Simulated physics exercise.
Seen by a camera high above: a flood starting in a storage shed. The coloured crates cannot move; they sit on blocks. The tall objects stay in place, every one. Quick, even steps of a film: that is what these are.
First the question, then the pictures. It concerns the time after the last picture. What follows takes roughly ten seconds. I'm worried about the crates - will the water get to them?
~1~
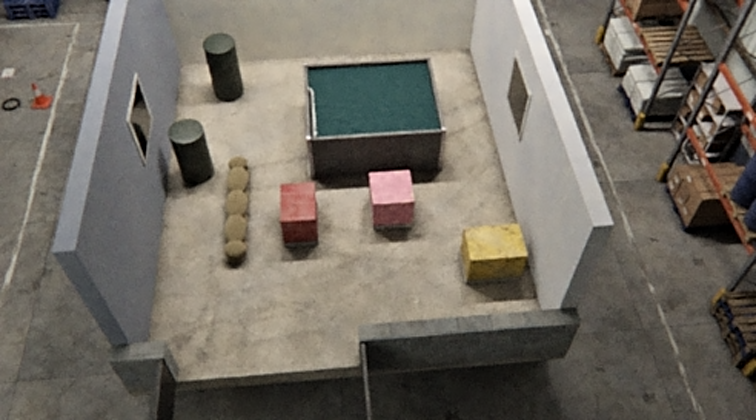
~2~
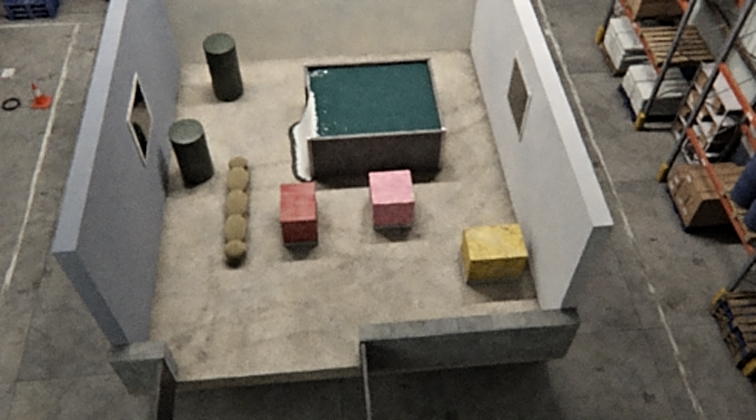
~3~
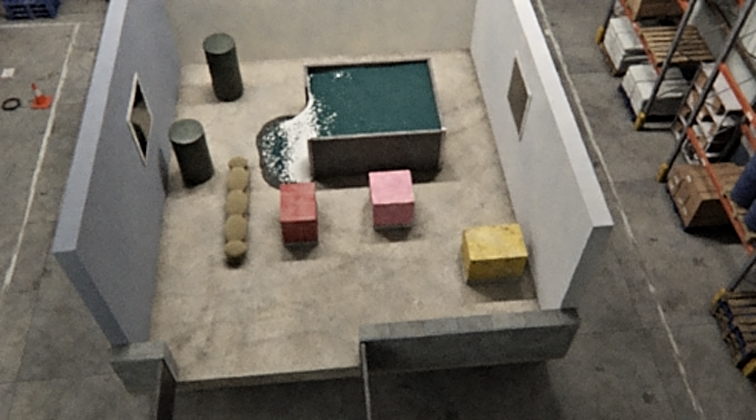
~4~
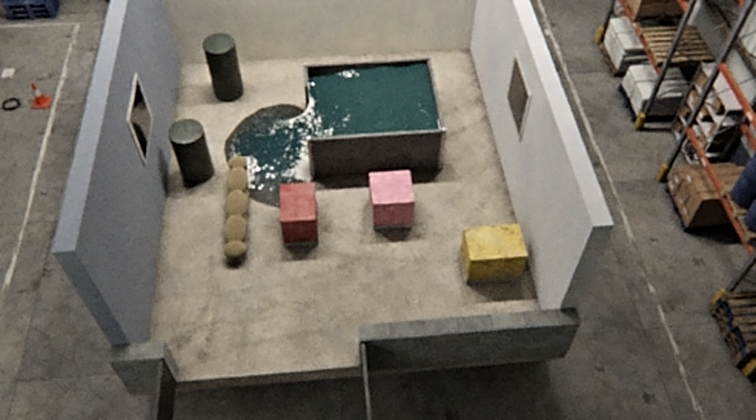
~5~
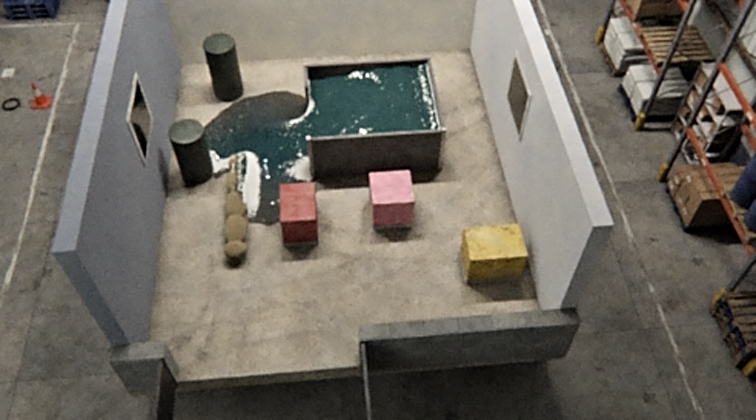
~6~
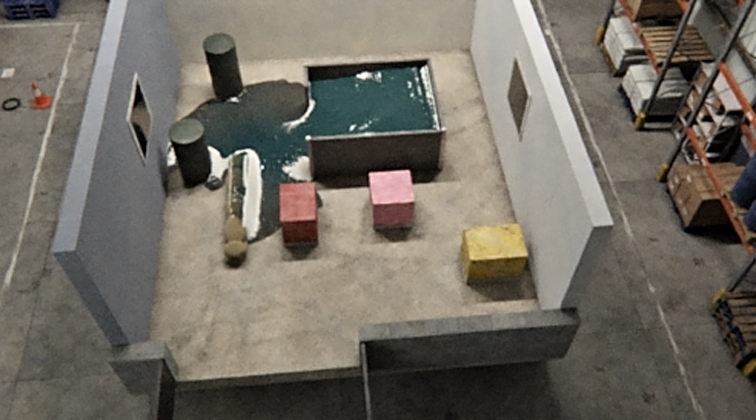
In order: The pink crate is protected by its plinth. The yellow crate is not protected by its plinth. The red crate is not protected by its plinth.
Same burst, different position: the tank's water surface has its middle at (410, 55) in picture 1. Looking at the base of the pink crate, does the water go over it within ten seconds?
Result - pink crate gets flooded.
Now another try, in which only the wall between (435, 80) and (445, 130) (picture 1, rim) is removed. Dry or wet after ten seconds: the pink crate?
As for pink crate, it gets flooded.
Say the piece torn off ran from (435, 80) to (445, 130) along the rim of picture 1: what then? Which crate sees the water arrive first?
First in line is the yellow one.
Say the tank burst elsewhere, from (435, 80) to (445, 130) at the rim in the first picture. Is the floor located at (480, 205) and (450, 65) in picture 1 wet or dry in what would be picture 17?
Submerged, submerged.
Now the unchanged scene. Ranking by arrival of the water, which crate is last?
Last of all: The crate marked yellow.
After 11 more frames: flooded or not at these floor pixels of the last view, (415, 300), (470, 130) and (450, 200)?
Point one left clear, point two left clear, point three left clear.
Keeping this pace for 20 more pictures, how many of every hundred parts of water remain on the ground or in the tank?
90 in a hundred.
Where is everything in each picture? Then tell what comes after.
The first frame shows the water tank at (372, 100) is whole and still.
In the second frame, water pours out at (312, 136) and has run to (309, 180).
In the third frame, water pours out at (312, 139) and has run to (266, 129).
In the fourth frame, the front is at (232, 141), out from the gap at (312, 140).
In the fifth frame, the front is at a hidden place, out from the gap at (312, 140).
In the sixth frame, the front is at a hidden place, out from the gap at (312, 140).
A moment on, water covers 30 % of the floor; the pink crate not reached, the yellow crate not reached, the red crate water round its plinth.
Next, water covers 45 % of the floor; the pink crate not reached, the yellow crate not reached, the red crate water round its plinth.
Then, water covers 65 % of the floor; the pink crate water round its plinth, the yellow crate not reached, the red crate water round its plinth.
Later, water covers 80 % of the floor; the pink crate water round its plinth, the yellow crate water round its plinth, the red crate water round its plinth.
In the end, water covers 95 % of the floor; the pink crate stayed above the water, the yellow crate was topped, the red crate was topped.
